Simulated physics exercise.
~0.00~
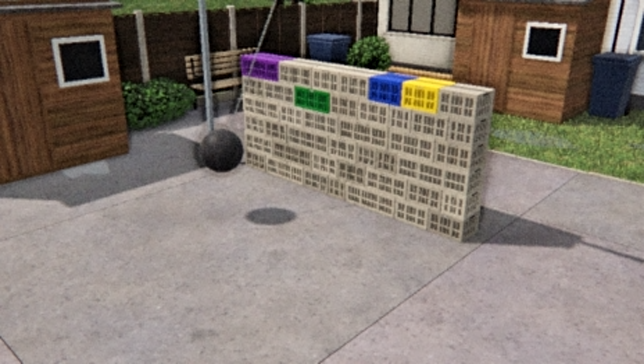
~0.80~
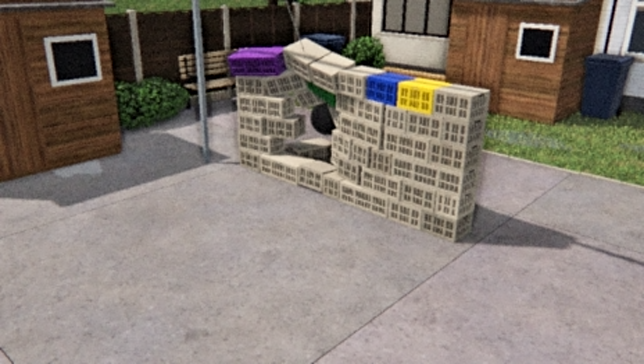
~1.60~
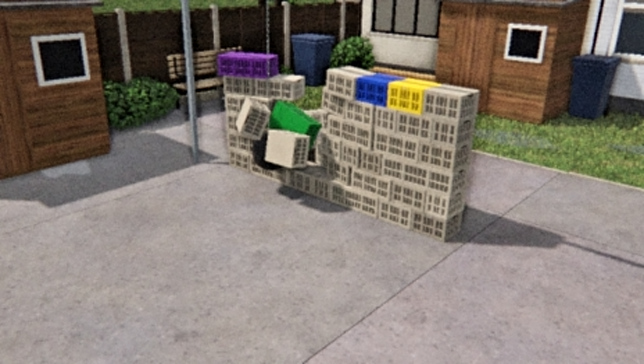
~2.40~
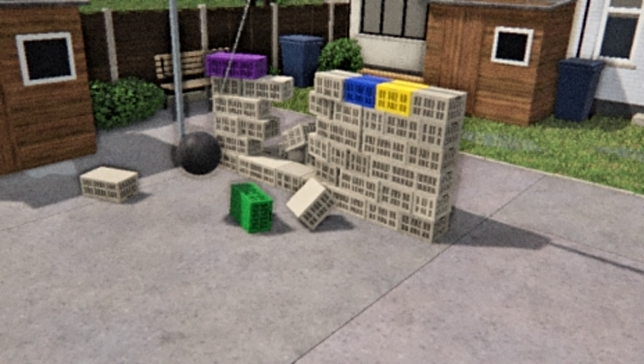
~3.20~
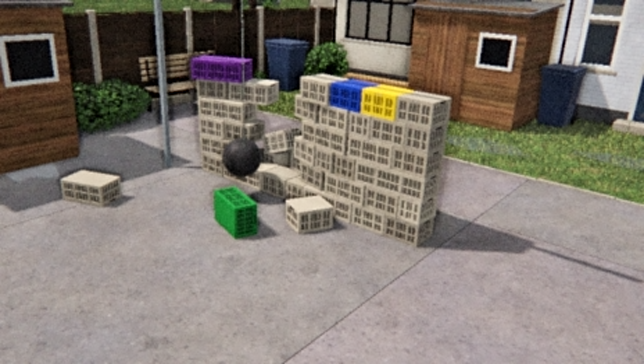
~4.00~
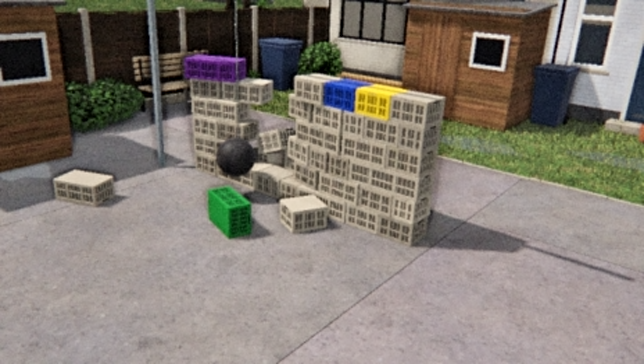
On a paved yard beside wooden sheds, a dark ball hangs on a line next to a wall of pale crates, with purple, green, blue and yellow ones among them. The ball swings into the wall's left part, bulging the crates around the green one and tilting the purple one. A gap opens as the green crate and several pale ones tumble forward. The ball swings back out, then returns toward the gap. It ends hanging nearly still there, the green crate tipped on the ground, while the purple, blue and yellow crates remain on top.
